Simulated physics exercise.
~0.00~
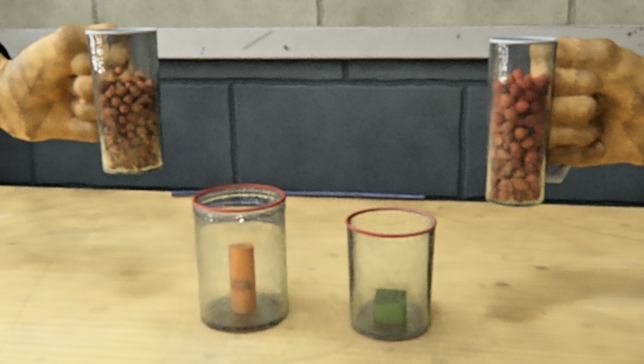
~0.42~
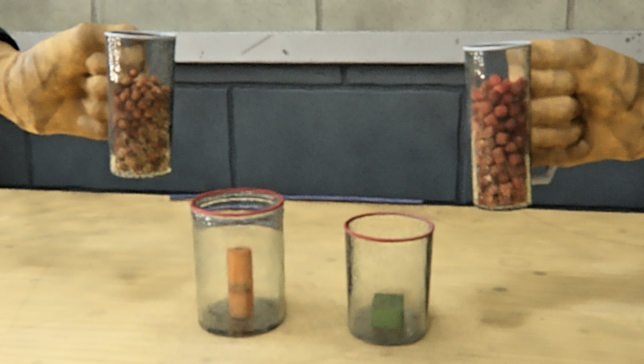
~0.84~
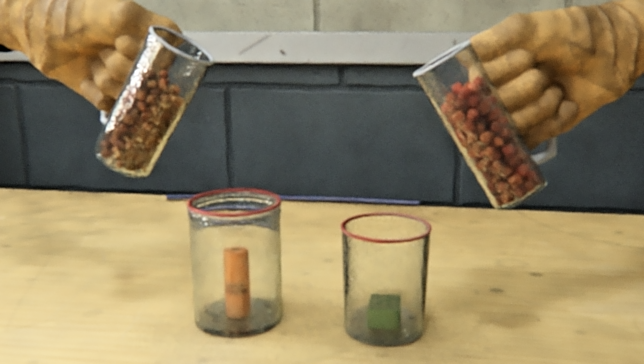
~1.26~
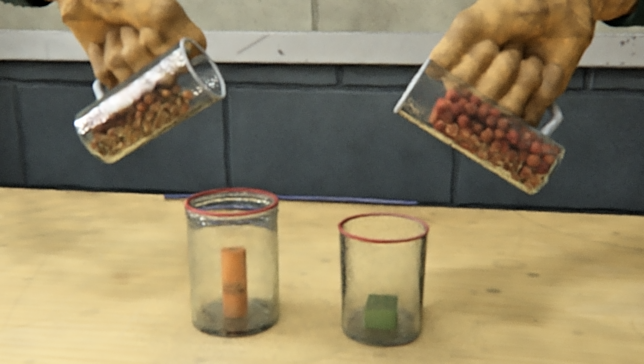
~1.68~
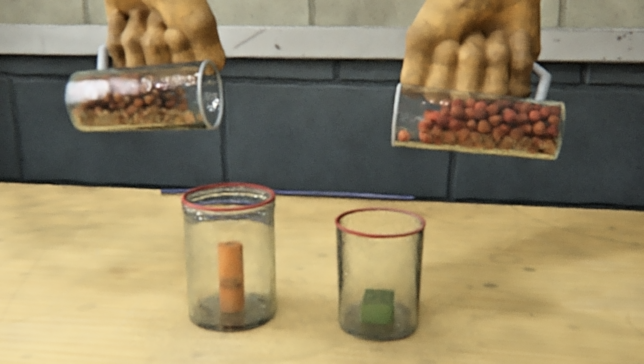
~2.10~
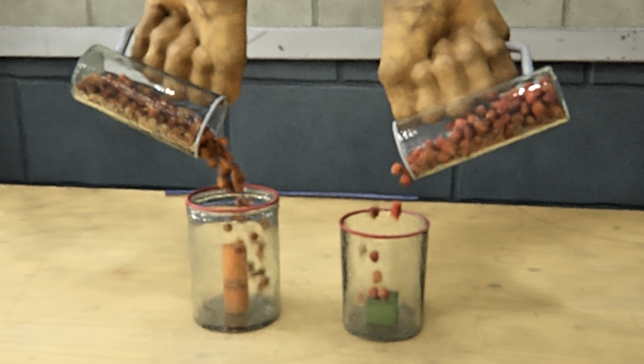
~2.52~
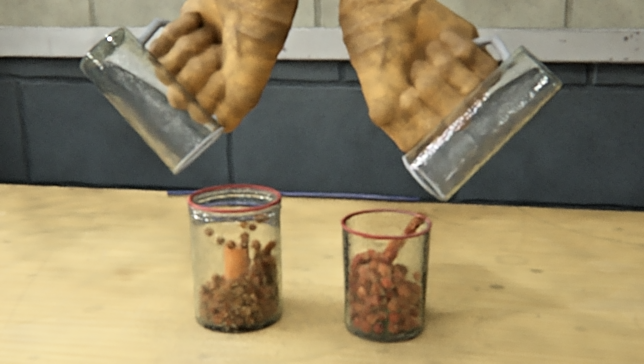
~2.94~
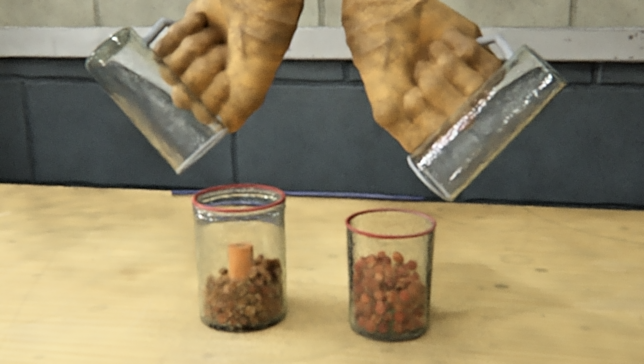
Two hands in tan work gloves hold clear cups of reddish-brown, nut-like pieces above a pale wooden table, seen from the front against a dark block wall. Below stand two red-rimmed see-through containers, the left holding an upright orange cylinder and the right a small green block. The hands tip the cups inward until they lie on their sides, and the pieces begin to fall into the containers. They tilt further until both cups are empty. At the end, the orange cylinder's top still shows above the left heap, while the green block is buried in the half-full right glass.
